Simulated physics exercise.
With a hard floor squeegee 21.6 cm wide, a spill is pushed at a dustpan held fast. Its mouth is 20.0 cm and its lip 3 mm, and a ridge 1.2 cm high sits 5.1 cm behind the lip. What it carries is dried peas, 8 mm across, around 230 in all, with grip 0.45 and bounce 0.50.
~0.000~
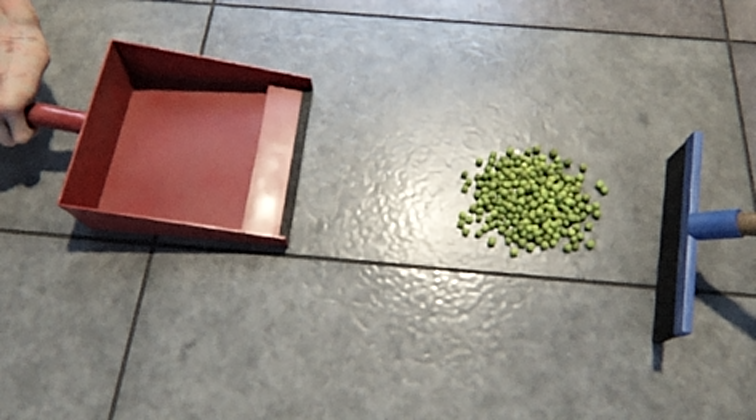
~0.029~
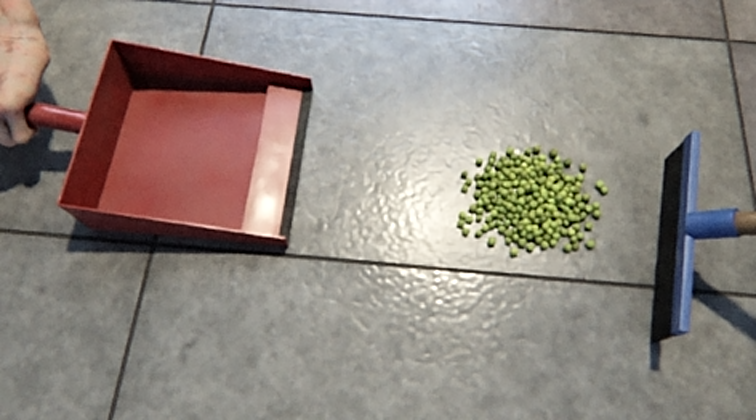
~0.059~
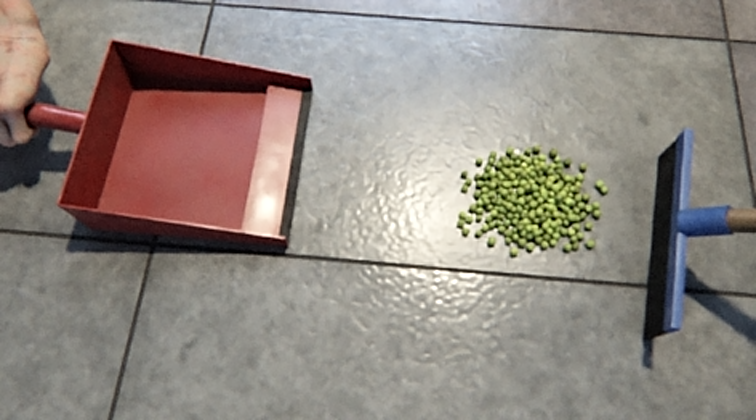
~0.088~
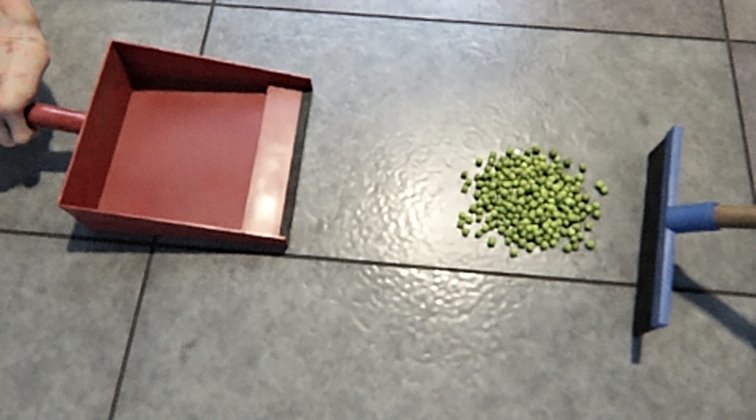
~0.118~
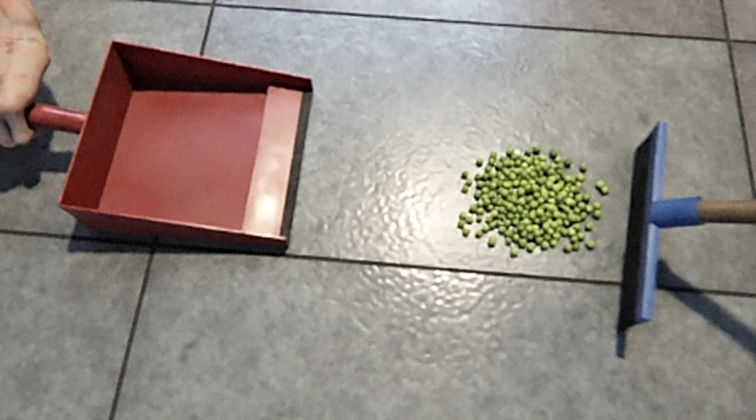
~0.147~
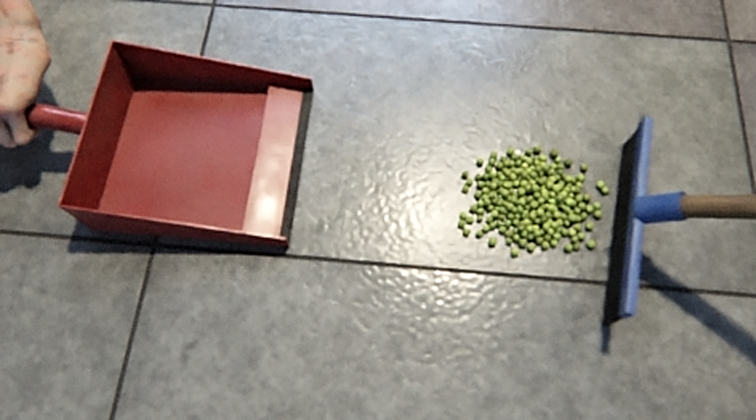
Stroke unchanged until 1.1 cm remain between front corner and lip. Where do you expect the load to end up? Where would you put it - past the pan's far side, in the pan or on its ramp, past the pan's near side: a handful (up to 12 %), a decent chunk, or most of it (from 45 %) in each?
I'd say far side: A decent chunk, pan: A decent chunk, near side: A handful.
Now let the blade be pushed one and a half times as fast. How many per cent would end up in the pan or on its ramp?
In that case roughly 35 percent.
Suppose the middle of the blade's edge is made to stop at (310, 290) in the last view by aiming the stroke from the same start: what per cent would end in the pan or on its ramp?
Roughly 0 %.
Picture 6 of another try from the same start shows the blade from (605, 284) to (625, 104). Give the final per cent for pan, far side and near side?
Pan 15 % / far 40 % / near 10 %.
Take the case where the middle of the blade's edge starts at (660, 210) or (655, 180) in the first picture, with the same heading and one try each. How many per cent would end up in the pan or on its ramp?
30 and 20 per cent, roughly.
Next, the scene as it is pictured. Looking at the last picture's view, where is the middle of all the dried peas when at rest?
After settling, the middle sits near (306, 133).
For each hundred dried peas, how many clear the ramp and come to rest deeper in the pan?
Something like 5 per cent of the whole.
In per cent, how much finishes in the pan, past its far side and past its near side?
Far side 20, pan 35, near side 5.
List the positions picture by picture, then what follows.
Blade from (681, 331) to (693, 140), moved 0.0 cm, 0 of the pieces shifted so far; middle of the pieces at (530, 199); pan at (191, 154), in the first picture.
Blade from (678, 330) to (691, 140), moved 0.2 cm, 0 of the pieces shifted so far; middle of the pieces at (530, 199), in the second picture.
Blade from (671, 327) to (684, 138), moved 0.9 cm, 0 of the pieces shifted so far; middle of the pieces at (530, 199), in the third picture.
Blade from (659, 323) to (673, 134), moved 2.1 cm, 0 of the pieces shifted so far; middle of the pieces at (530, 199), in the fourth picture.
Blade from (642, 317) to (658, 130), moved 3.7 cm, 0 of the pieces shifted so far; middle of the pieces at (531, 199), in the fifth picture.
Blade from (626, 312) to (644, 126), moved 5.3 cm, 0 of the pieces shifted so far; middle of the pieces at (531, 199); pan at (192, 155). The blade's pace is about 0.54 m/s, heading 14 degrees away from the viewer's side, in the sixth picture.
After 0.45 s, middle of the blade 19 cm from the lip; 0 % over the lip, far side 0 %, near side 5 %.
After 0.65 s, middle of the blade 9 cm from the lip; 0 % over the lip, far side 15 %, near side 5 %.
After 0.96 s, middle of the blade 3 cm from the lip; 35 % over the lip, far side 20 %, near side 5 %.
At rest (1.8 s), far side 20 %, pan 35 %, near side 5 %, in front of the lip or behind the blade 40 %.
